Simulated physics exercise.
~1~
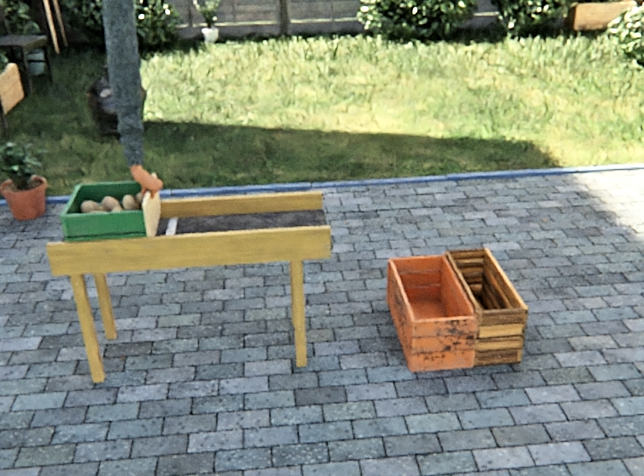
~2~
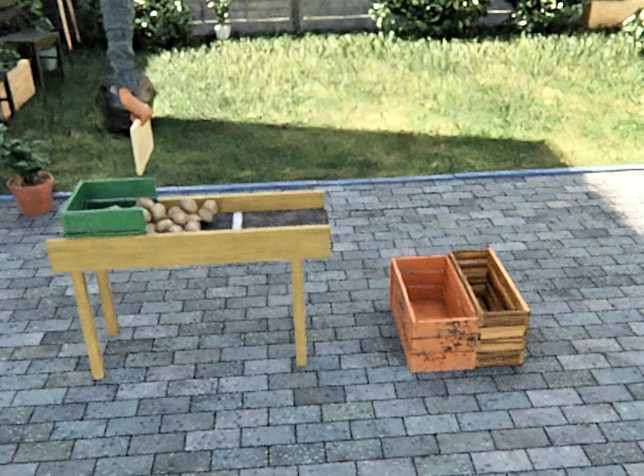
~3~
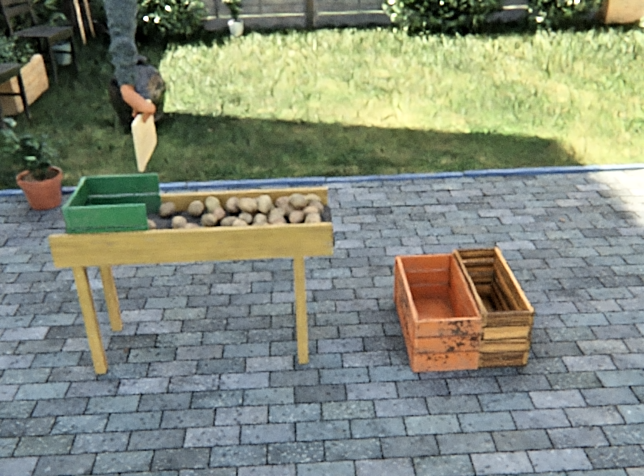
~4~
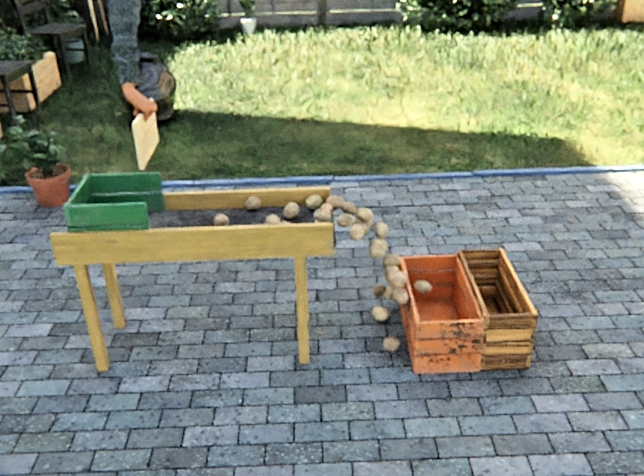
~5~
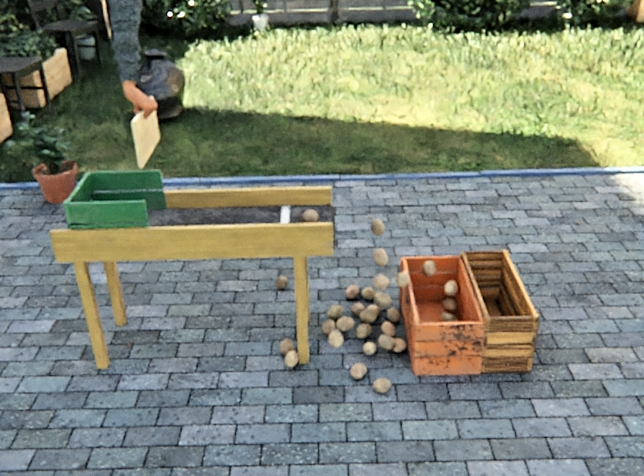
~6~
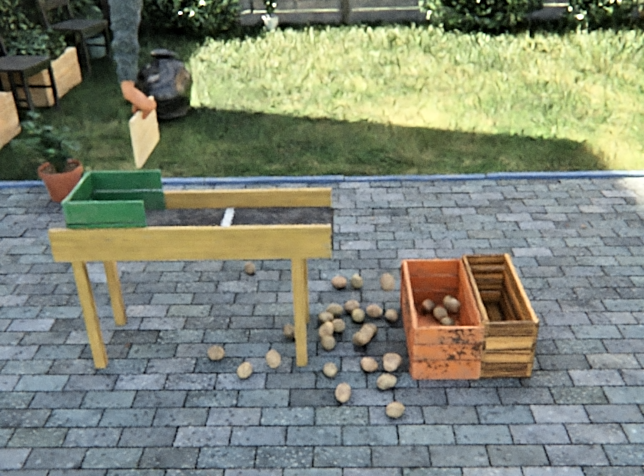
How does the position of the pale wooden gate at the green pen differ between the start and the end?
At the start the gate stands upright at the open side of the green pen, holding the potatoes in. By the end it is held up above the pen, leaving that side open.
